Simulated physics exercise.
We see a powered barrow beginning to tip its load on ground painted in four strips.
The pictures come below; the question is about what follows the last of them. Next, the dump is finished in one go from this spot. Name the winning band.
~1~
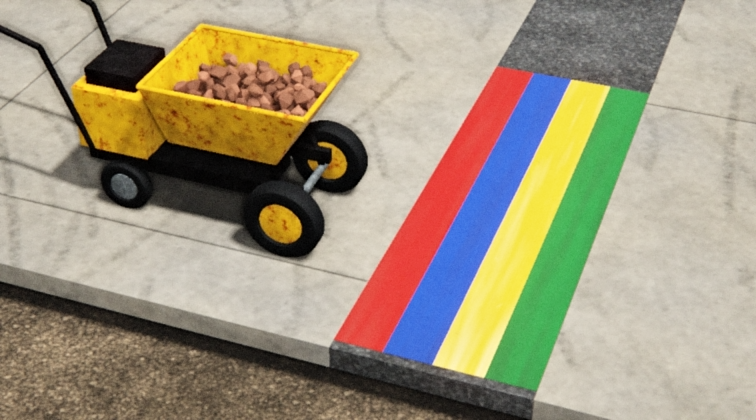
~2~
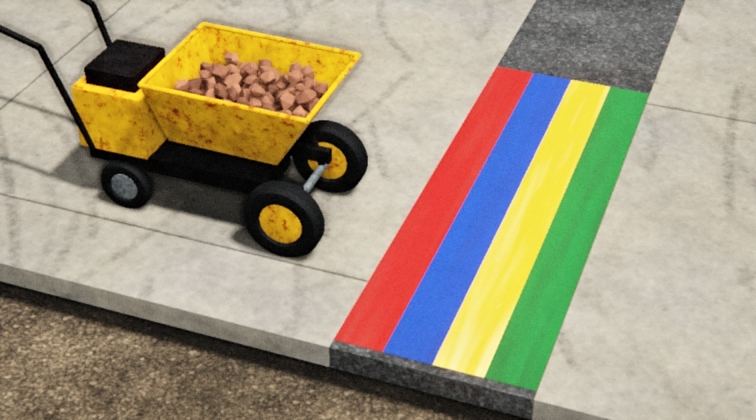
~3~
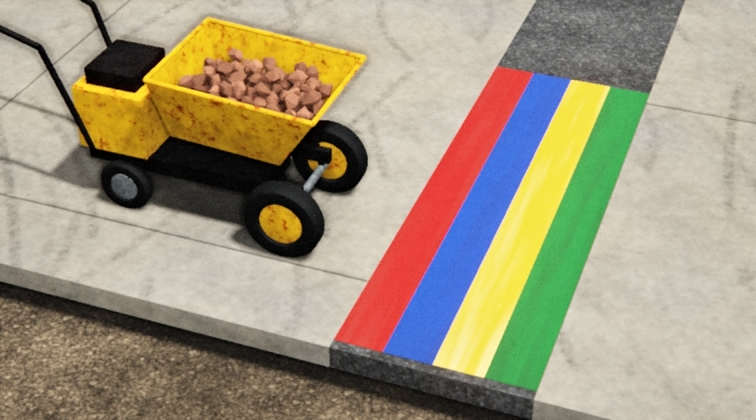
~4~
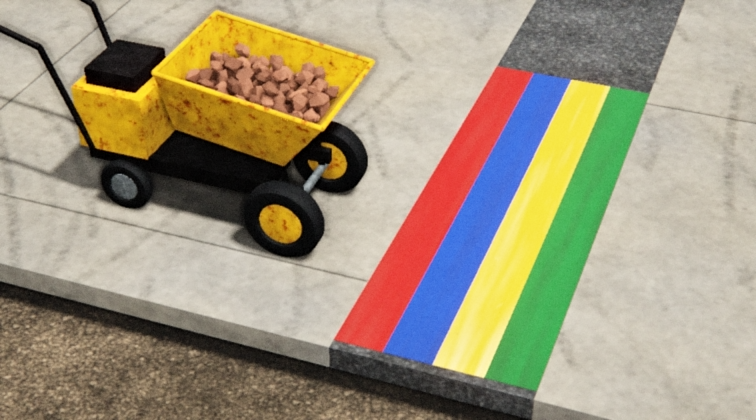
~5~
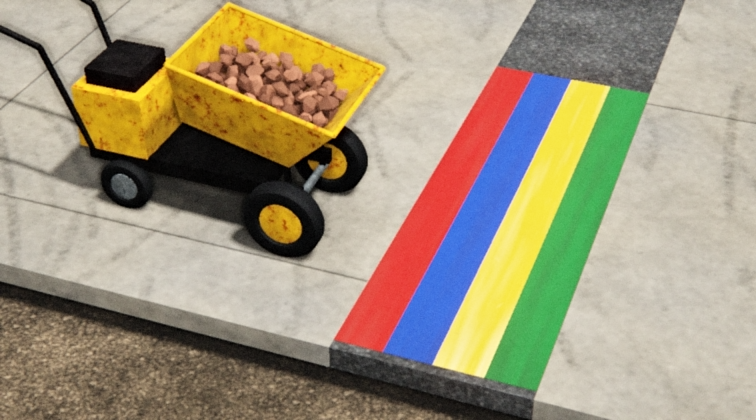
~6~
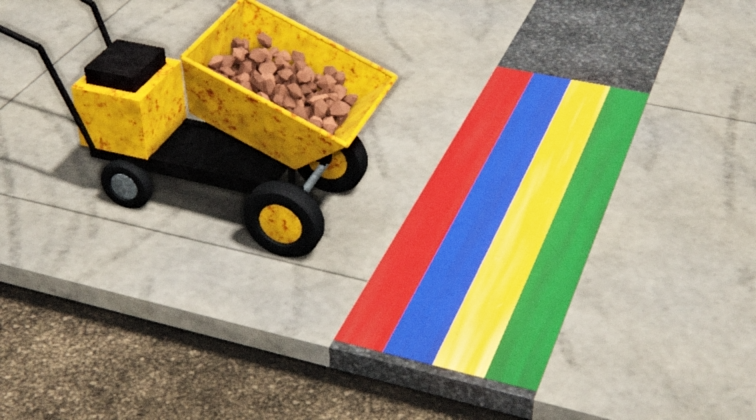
The blue band.
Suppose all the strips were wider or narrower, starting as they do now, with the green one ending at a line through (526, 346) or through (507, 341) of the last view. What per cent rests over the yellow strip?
Roughly 20 per cent, and 30 per cent.
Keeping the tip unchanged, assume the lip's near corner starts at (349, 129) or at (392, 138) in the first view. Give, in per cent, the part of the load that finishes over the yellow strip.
Roughly 40 per cent at the first spot and 30 per cent at the second.
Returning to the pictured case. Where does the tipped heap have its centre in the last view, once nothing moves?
Close to (467, 248), more or less.
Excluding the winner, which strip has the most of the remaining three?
Second: The yellow strip.
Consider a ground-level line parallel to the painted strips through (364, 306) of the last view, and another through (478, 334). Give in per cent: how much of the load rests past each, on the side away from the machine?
In order: 80 per cent, then 10 per cent.
Soon after the last picture, skip tipped steeply; all in the skip.
A little later, skip tipped right over; nearly all in the skip; a stray few over the red strip; a small part over the blue strip; a stray few over the yellow strip.
Later still, skip tipped right over; about a third in the skip; a small part over the red strip; about a third over the blue strip; about a quarter over the yellow strip; a small part over the green strip; a stray few off the paint.
By the end, skip tipped right over; about a quarter in the skip; a small part over the red strip; about a third over the blue strip; about a quarter over the yellow strip; a small part over the green strip; a stray few off the paint.
